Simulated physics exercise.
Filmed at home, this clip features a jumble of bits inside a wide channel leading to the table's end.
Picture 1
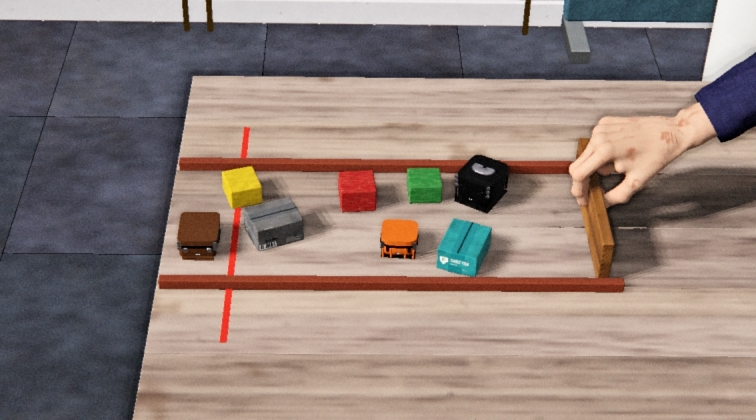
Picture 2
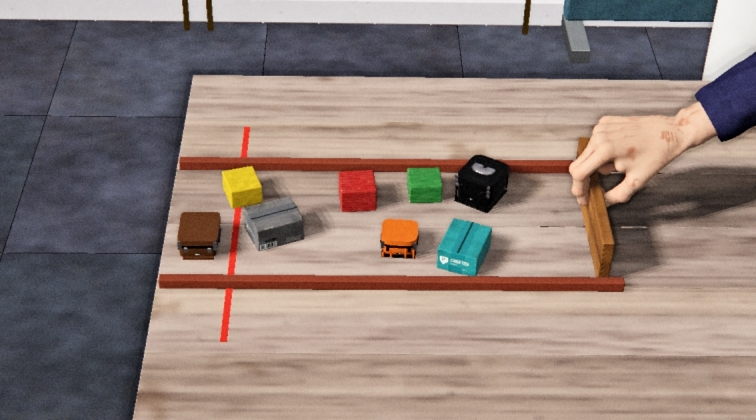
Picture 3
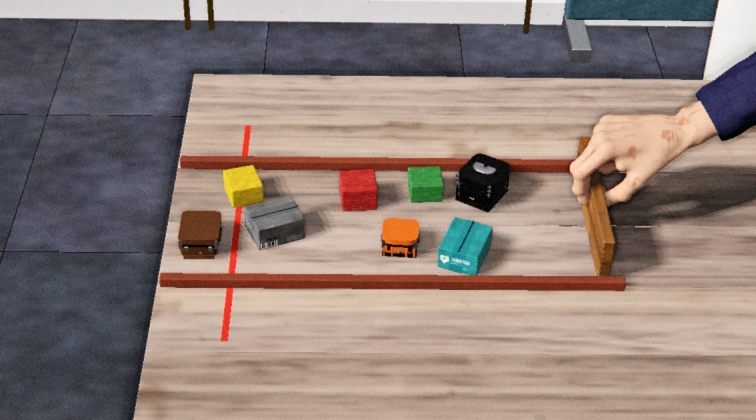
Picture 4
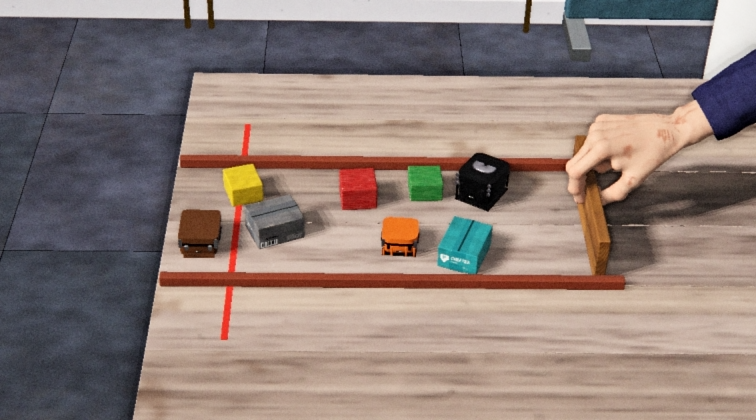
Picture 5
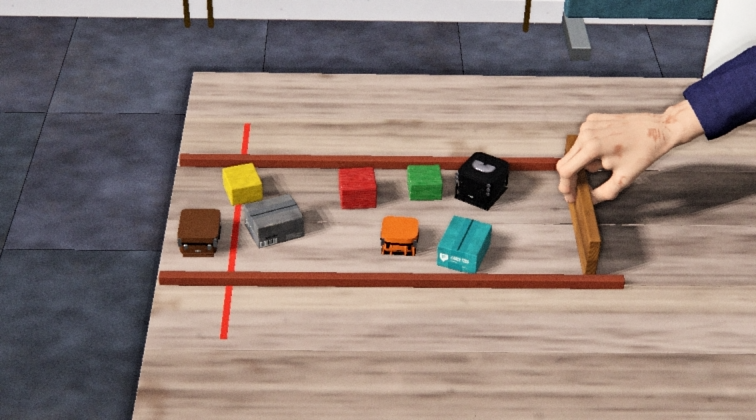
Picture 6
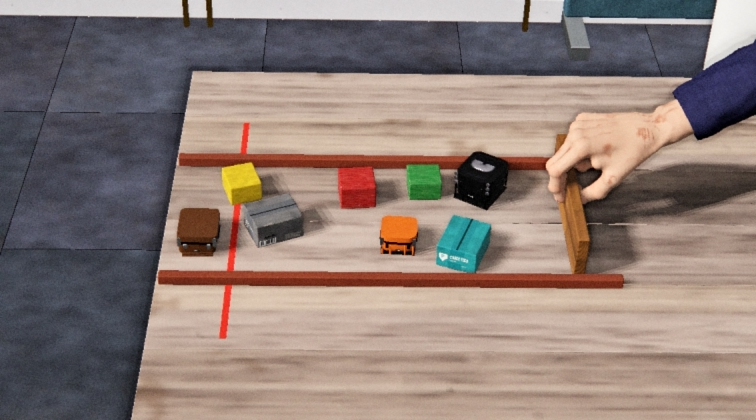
A hand held a wooden board upright at the right of a railed channel, then slid it slightly left toward a scatter of small coloured blocks and boxes, which all stayed still.
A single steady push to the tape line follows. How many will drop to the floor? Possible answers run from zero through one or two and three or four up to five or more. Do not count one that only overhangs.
Three to four go over.
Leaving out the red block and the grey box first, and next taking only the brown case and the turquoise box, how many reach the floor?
Result: 2 in the first case, with 2 in the second.
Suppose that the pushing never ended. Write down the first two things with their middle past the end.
First the brown case, and second the yellow block.
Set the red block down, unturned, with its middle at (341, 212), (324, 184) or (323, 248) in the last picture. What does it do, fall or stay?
Result for the red block, in order - saved; not saved; saved.
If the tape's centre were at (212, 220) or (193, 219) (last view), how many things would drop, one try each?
Tallies in order: 6 and 6.
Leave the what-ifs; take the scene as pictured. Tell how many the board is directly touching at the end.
That number would be 2.
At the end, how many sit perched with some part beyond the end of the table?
The answer comes to 2.
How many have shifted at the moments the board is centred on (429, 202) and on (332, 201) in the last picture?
Up to then 5, and up to the other point 8.
Early on, none off yet; brown case at rest near (199, 232); yellow block at rest near (242, 184); grey box at rest near (274, 220).
A while later, none off yet; brown case moving near (194, 232); yellow block travelled about its own width near (217, 181); grey box travelled about its own width near (240, 216).
Finally, the number that fall off is three or four; lost, red block, grey box, yellow block and brown case.
